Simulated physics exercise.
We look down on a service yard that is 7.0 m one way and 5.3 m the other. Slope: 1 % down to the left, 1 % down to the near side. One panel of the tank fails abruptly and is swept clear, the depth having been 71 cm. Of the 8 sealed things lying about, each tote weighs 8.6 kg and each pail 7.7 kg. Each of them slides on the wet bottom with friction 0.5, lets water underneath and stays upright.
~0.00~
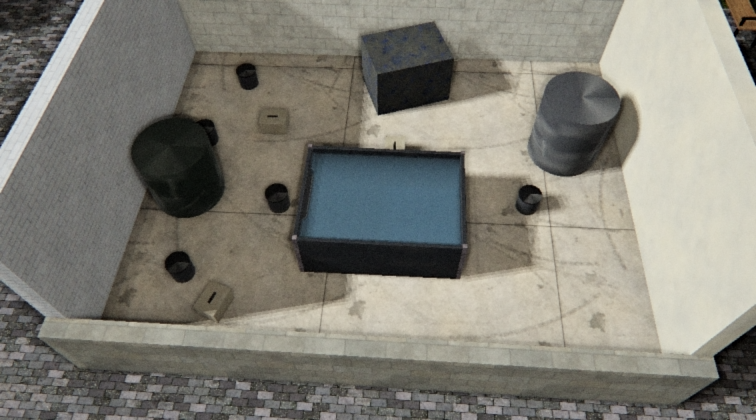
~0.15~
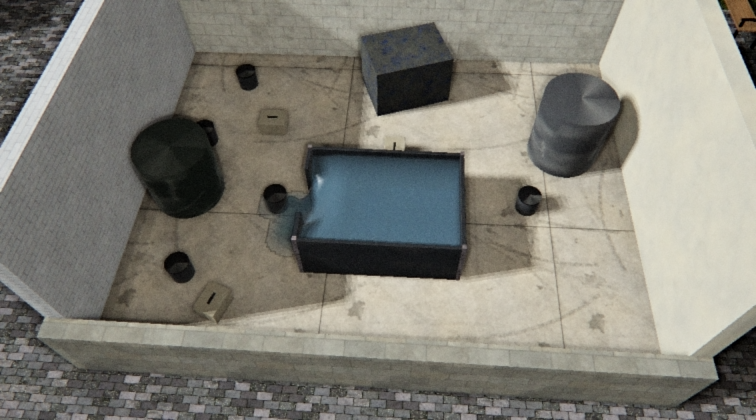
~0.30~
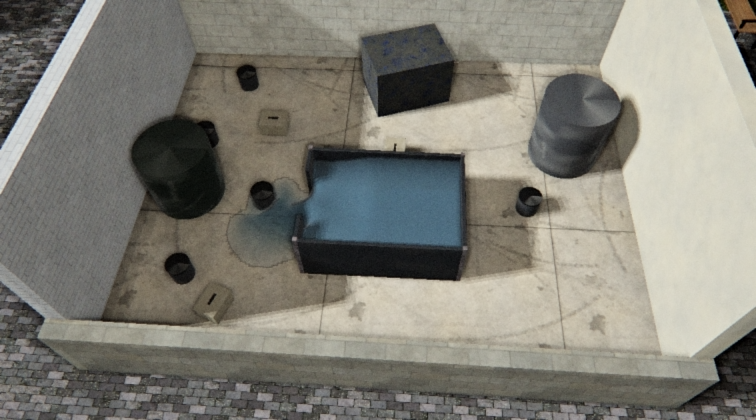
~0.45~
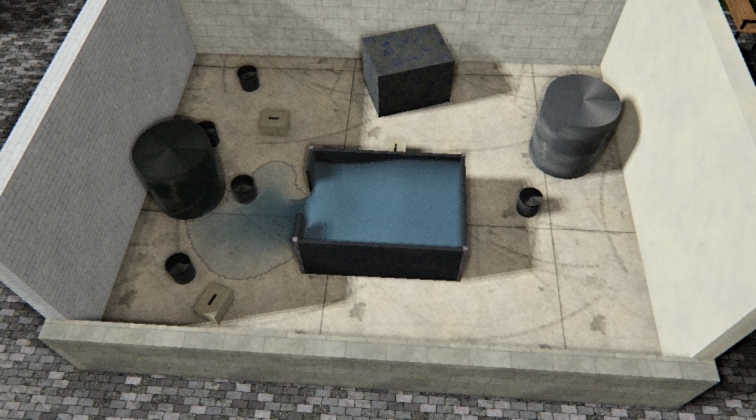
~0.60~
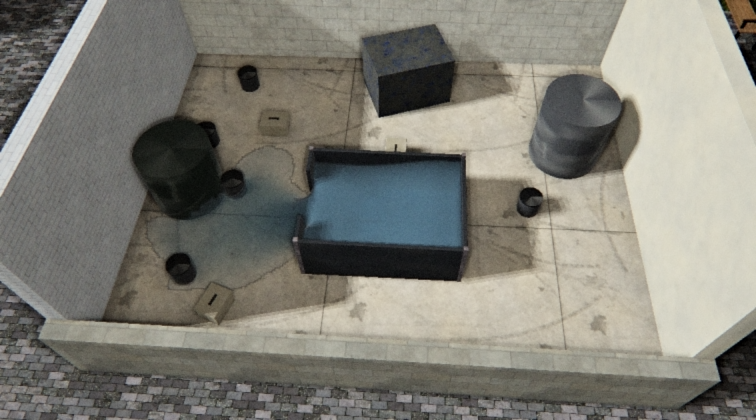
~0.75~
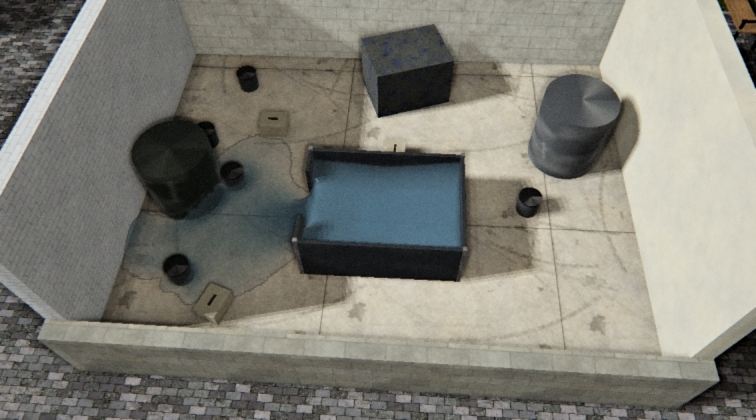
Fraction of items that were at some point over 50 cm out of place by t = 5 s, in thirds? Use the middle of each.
One to two thirds.
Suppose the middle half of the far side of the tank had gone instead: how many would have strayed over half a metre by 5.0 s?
The answer would then be 3.
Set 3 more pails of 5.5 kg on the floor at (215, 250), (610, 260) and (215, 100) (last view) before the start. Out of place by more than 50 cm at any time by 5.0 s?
In turn: Over, less, over.
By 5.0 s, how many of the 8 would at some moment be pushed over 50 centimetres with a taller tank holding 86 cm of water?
Count: 5.
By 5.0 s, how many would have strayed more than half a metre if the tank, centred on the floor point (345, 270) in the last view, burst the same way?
2.
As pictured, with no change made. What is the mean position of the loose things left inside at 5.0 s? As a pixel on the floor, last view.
Around (375, 155).
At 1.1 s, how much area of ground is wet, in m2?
8.5 m2.
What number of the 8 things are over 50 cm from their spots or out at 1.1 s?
1.
After 1.1 s 1 of 8 are over 50 cm from their spots; 0 afloat.
After 2.2 s 3 of 8 are over 50 cm from their spots; 1 afloat.
After 3.5 s 4 of 8 are over 50 cm from their spots; 4 afloat.
After 5.0 s 5 of 8 are over 50 cm from their spots, and 5 have been at some point; 2 afloat.
